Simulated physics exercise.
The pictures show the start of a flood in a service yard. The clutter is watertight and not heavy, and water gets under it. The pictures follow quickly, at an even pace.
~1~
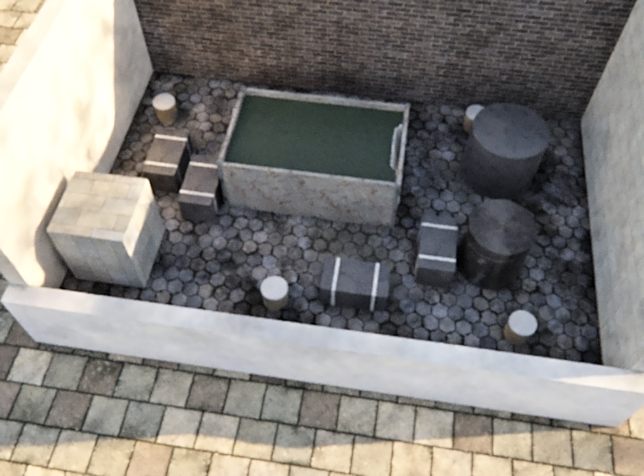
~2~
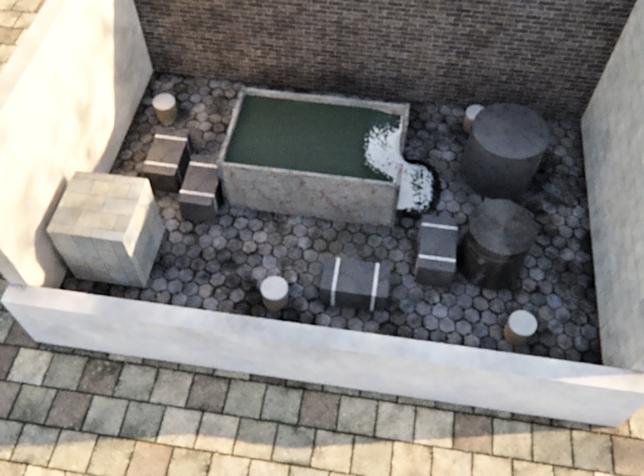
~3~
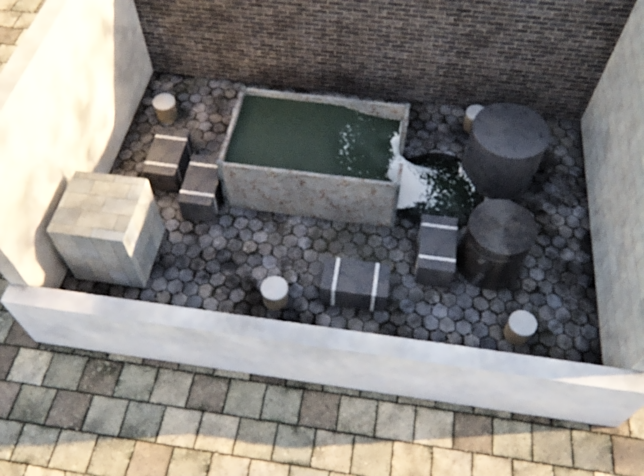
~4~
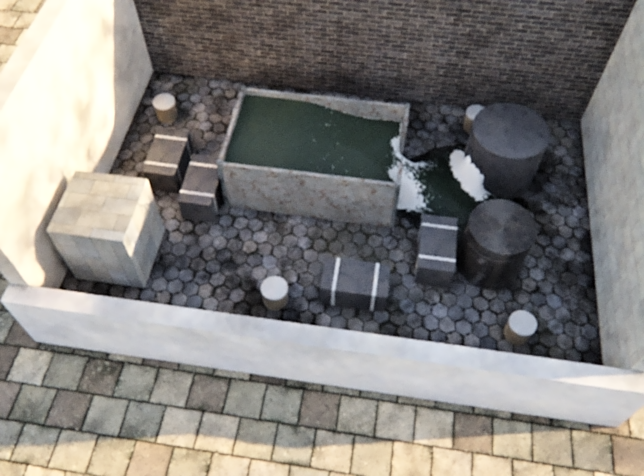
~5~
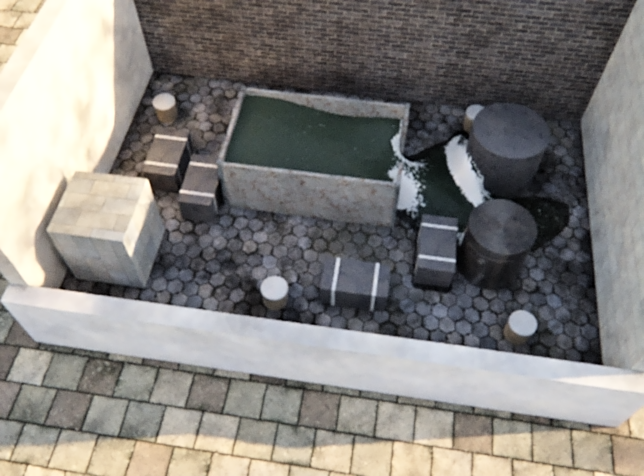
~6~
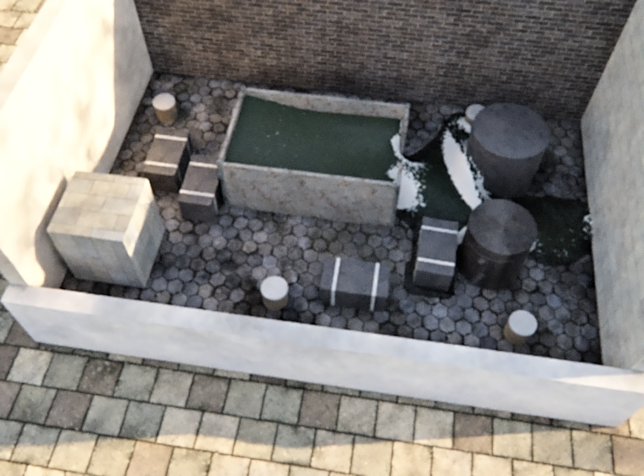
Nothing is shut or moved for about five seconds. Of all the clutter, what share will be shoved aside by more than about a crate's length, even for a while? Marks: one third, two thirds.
That comes to from one to two thirds.
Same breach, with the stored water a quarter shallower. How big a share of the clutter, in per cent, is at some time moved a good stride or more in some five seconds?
About 20 per cent.
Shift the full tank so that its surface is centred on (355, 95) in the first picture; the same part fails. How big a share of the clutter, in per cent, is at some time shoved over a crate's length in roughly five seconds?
About 50 per cent.
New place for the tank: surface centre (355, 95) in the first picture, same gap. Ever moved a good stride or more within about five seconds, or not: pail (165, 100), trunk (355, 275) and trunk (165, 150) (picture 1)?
In turn: No, pushed that far, short of that.
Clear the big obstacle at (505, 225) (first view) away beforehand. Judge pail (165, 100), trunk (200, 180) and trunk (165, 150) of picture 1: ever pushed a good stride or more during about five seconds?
One after the other: No, short of that, under that.
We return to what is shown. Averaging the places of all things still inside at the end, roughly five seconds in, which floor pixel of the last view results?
At about (283, 223).
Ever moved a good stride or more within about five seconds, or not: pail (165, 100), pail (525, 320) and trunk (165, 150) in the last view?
As listed: Never so far, that far or more, no.
A moment on, 0 of 8 are well off their spots; 0 afloat.
Next, 2 of 8 are well off their spots; 1 afloat.
Later, 2 of 8 are well off their spots; 2 afloat.
In the end, 4 of 8 are well off their spots, and 4 have been at some point; 3 afloat.
